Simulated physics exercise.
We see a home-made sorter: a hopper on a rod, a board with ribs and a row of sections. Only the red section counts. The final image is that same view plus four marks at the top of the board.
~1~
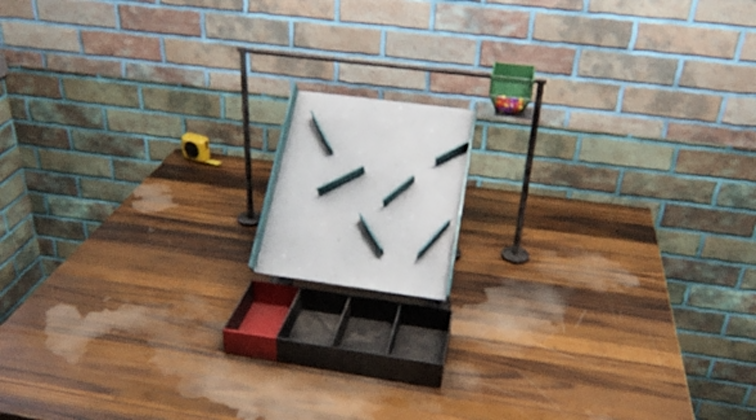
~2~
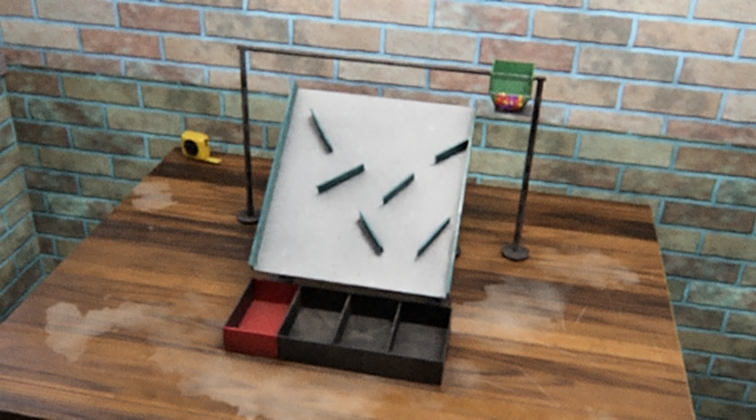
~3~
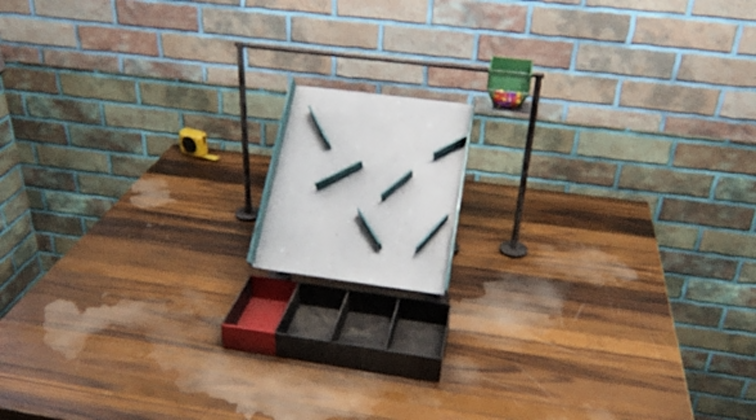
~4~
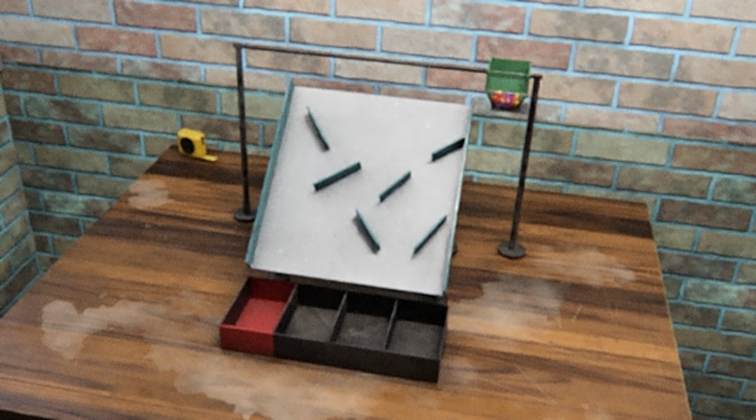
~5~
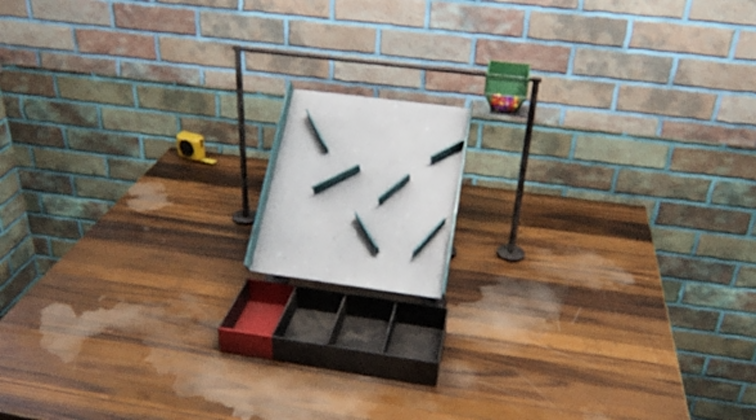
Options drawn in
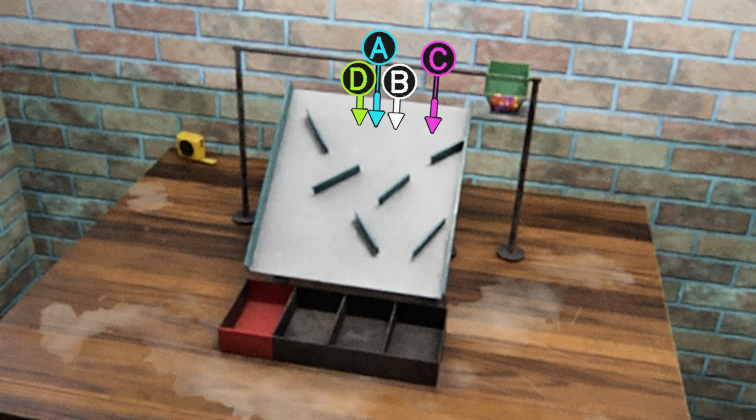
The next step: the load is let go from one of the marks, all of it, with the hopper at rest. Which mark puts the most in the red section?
D.
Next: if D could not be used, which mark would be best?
A.
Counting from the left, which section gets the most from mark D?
The first.
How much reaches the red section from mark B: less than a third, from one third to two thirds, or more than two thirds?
It is less than a third.
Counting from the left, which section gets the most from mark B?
The fourth from the left.
On the marked copy, mark A meets the board at (376, 120); mark B meets the board at (395, 123); mark C meets the board at (432, 127); mark D meets the board at (359, 119).
If A is chosen, about a third in the red section, about half in other sections, a small part outside the box.
If B is chosen, about a quarter in the red section, about two thirds in other sections, a small part outside the box.
If C is chosen, a small part in the red section, most in other sections, a small part outside the box.
If D is chosen, about two thirds in the red section, about a quarter in other sections, a small part outside the box.
